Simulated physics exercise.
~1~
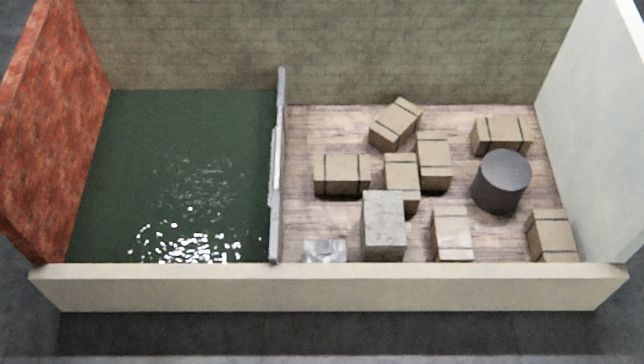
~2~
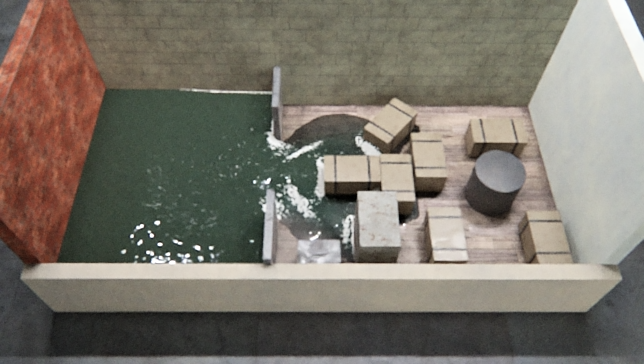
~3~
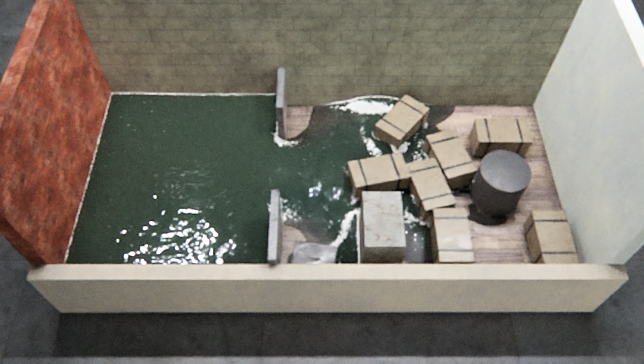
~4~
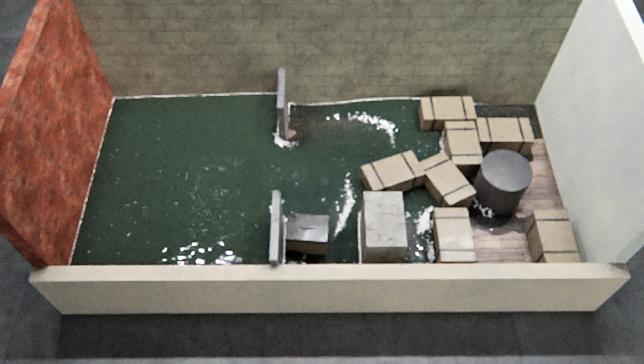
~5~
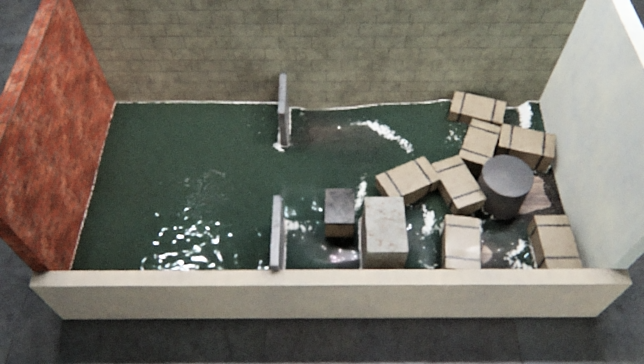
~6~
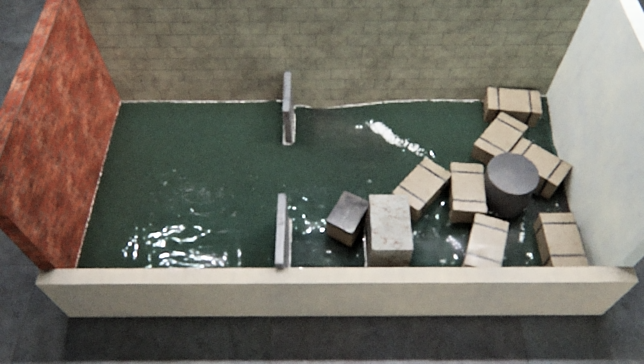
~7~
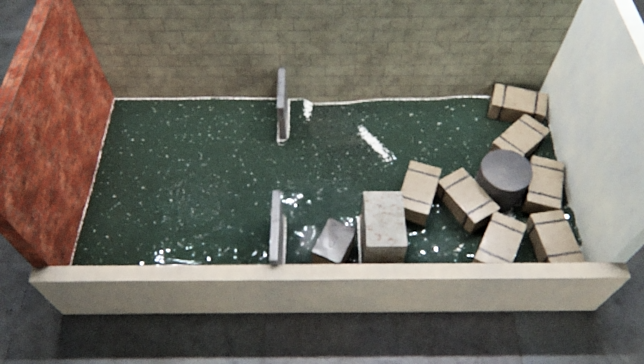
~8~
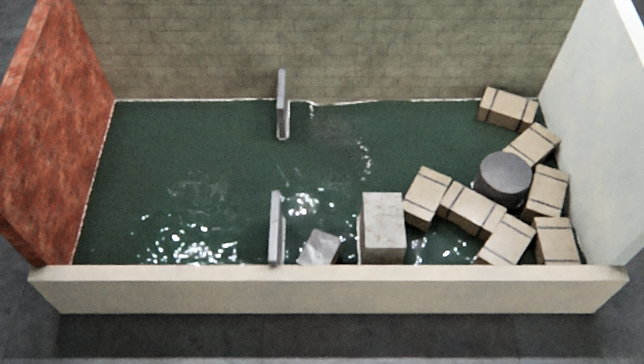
At the start, dark green water fills the left room of a walled enclosure, while strapped tan boxes, a grey cylinder and pale blocks stand on the dry wooden floor to the right. The middle of the dividing wall opens, and water surges through the gap in a foaming fan. It reaches the nearest boxes and pushes them rightward, turning some as it spreads. A dark-looking block appears near the opening and shifts and turns in the water. By the end, water covers the right floor, and the tan boxes sit clustered around the cylinder toward the right wall, still upright.
